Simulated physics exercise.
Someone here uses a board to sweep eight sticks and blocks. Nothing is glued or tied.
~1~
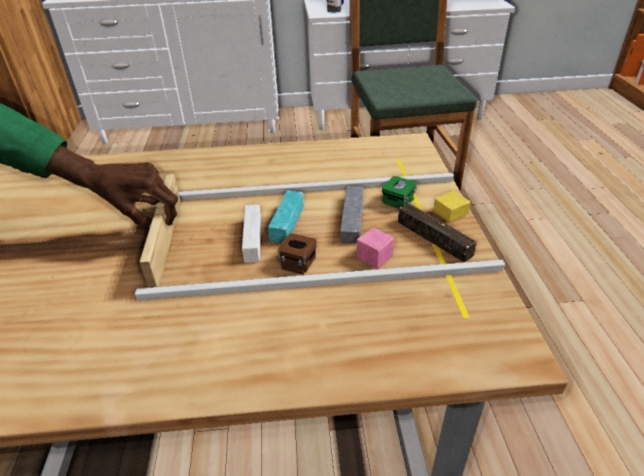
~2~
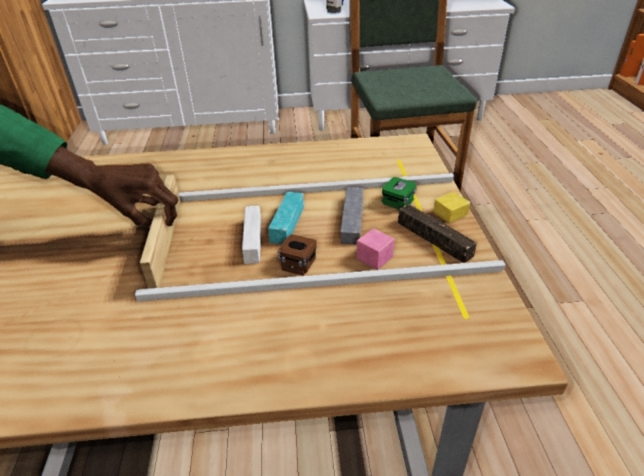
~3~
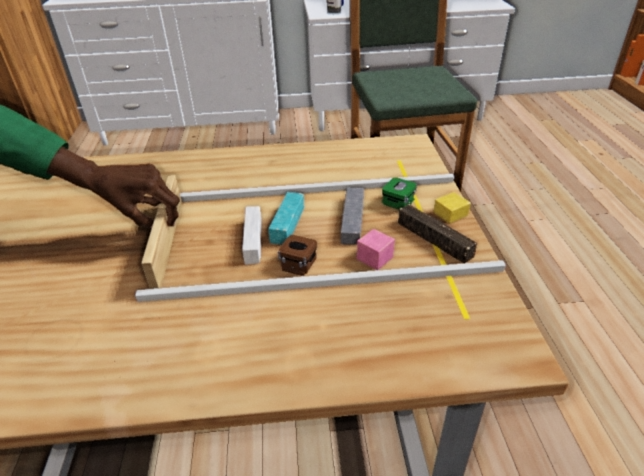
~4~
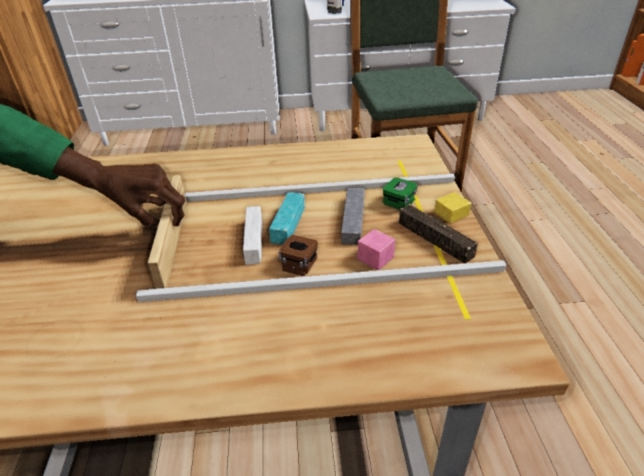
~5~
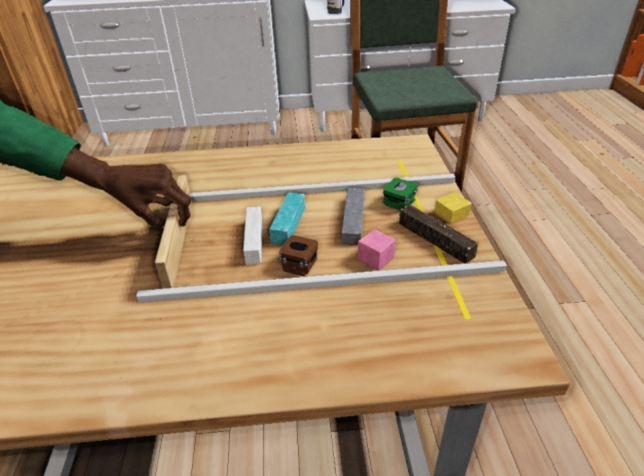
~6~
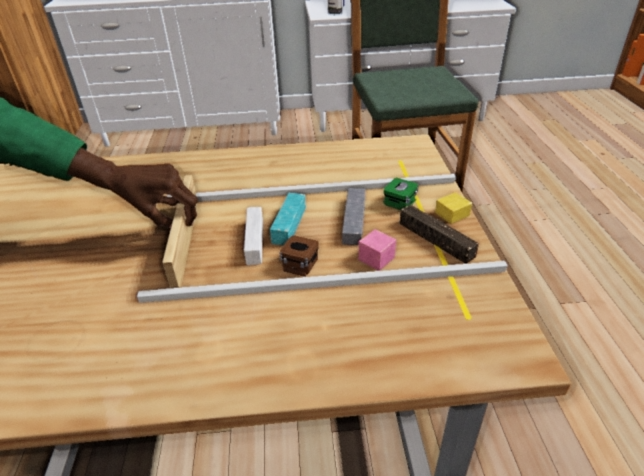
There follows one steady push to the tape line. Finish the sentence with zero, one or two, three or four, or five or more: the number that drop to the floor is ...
The number that drop to the floor is three or four.
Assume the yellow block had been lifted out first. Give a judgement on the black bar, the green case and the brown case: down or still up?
Black bar: Is gone; green case: Is gone; brown case: Is still there.
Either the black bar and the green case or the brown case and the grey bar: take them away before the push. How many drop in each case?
1 in the first try, 1 in the second.
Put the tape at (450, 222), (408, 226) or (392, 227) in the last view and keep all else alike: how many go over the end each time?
Taken one after another, the numbers are 5, 1 and 0.
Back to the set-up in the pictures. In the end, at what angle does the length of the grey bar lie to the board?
It sits some 0° out of line.
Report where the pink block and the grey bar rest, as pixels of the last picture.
Pink block: About (481, 239); grey bar: About (464, 206).
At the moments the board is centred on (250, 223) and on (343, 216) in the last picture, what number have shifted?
At the first spot 1, then 6.
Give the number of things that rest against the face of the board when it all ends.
That makes 2.
A little later, none off yet; yellow block at rest near (453, 208); black bar at rest near (437, 233); green case at rest near (400, 195).
Next, none off yet; yellow block shifted a little near (462, 207); black bar shifted a little near (457, 229); green case shifted about its own width near (440, 190).
When it is over, the number that fall off is three or four; down, green case, black bar and yellow block.
